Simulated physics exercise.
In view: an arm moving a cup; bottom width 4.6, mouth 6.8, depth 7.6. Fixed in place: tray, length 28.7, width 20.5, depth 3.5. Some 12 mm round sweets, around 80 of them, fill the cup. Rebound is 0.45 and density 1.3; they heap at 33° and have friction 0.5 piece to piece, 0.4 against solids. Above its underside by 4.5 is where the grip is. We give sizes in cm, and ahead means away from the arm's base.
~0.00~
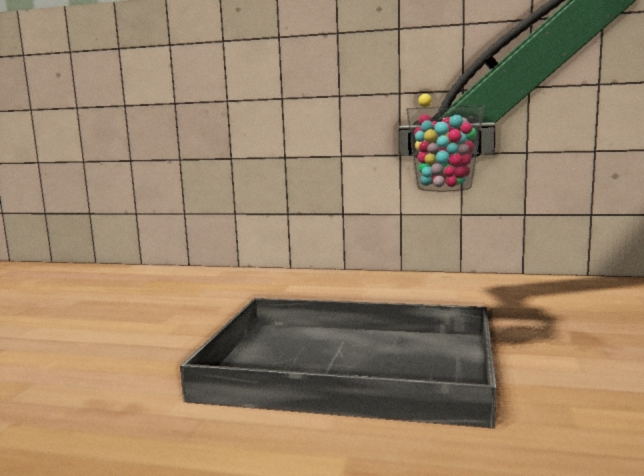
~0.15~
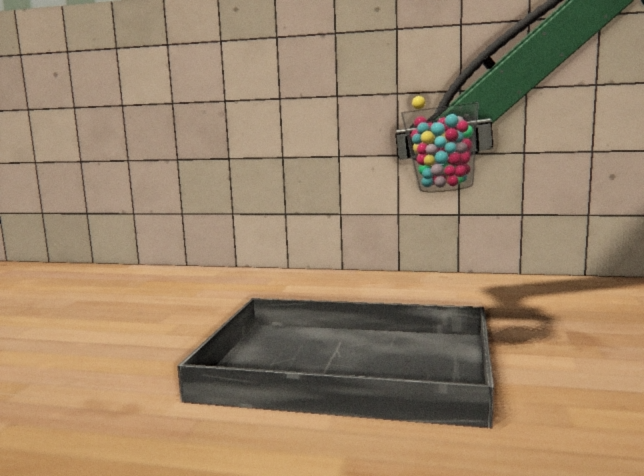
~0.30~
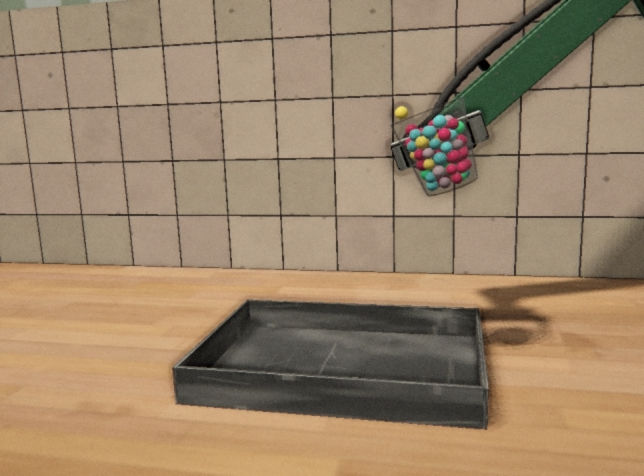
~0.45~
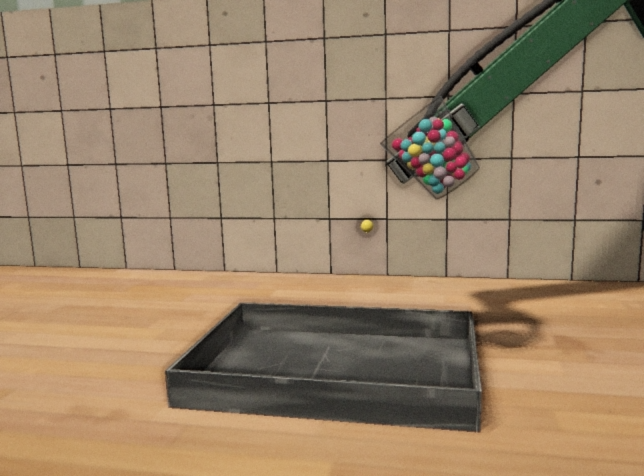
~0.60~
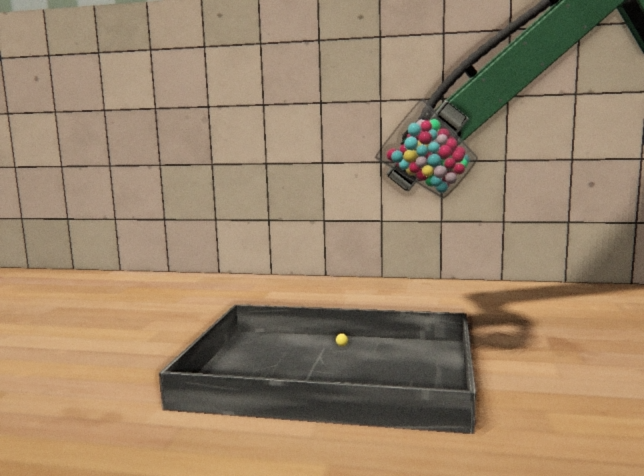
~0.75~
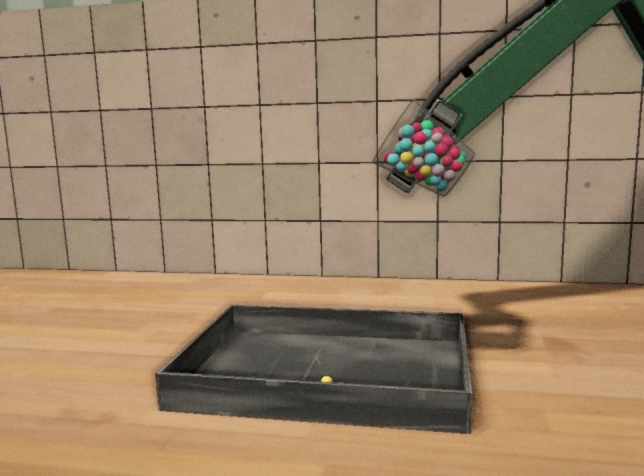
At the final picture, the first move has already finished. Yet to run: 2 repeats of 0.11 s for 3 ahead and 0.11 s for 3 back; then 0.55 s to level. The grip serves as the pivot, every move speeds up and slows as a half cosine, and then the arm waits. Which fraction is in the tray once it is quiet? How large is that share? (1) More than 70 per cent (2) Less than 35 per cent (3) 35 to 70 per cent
2, less than 35 per cent.
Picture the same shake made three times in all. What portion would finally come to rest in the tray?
It would come to around 25 %.
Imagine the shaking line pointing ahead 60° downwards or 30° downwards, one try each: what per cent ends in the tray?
First try some 0 %, second try some 5 %.
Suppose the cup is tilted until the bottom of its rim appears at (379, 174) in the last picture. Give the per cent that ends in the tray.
About 60 per cent.
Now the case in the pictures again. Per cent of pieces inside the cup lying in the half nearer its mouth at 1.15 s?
Roughly 60 %.
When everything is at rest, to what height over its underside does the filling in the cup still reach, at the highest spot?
I'd put it at close to 7.0 centimetres.
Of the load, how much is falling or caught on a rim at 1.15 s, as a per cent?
Some 6 percent.
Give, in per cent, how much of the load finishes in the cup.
My estimate would be some 80 percent.
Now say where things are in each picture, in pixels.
The cup middle at (445, 150), level; upper third of the load around (444, 130), from x 420 to 470, top at y 100; 83 in the cup, in the first frame.
The cup middle at (443, 150), tilted 5° forward; upper third of the load around (442, 130), from x 415 to 465, top at y 105, in the second frame.
The cup middle at (440, 151), tilted 19° forward; upper third of the load around (438, 133), from x 400 to 465, top at y 115, in the third frame.
The cup middle at (435, 153), tilted 37° forward; upper third of the load around (431, 138), from x 365 to 465, top at y 125; 82 in the cup, 1 in flight or on a rim, in the fourth frame.
The cup middle at (431, 154), tilted 51° forward; upper third of the load around (427, 137), from x 340 to 465, top at y 125; 82 in the cup, 1 in the tray, in the fifth frame.
The cup middle at (427, 154), tilted 56° forward; upper third of the load around (422, 139), from x 325 to 460, top at y 125; 82 in the cup, 1 in the tray, in the sixth frame.
After 1.15 s, tilted 56° forward, highest piece 25 above the table; 71 in the cup, 7 in the tray, 5 in flight or on a rim.
After 1.54 s, tilted 16° forward, highest piece 27 above the table; 67 in the cup, 16 in the tray.
After 1.94 s, level, highest piece 27 above the table; 67 in the cup, 16 in the tray.
After 2.99 s, level, highest piece 27 above the table; 67 in the cup, 16 in the tray.
In the end, 67 in the cup, 16 in the tray. That is 19 % in the tray.
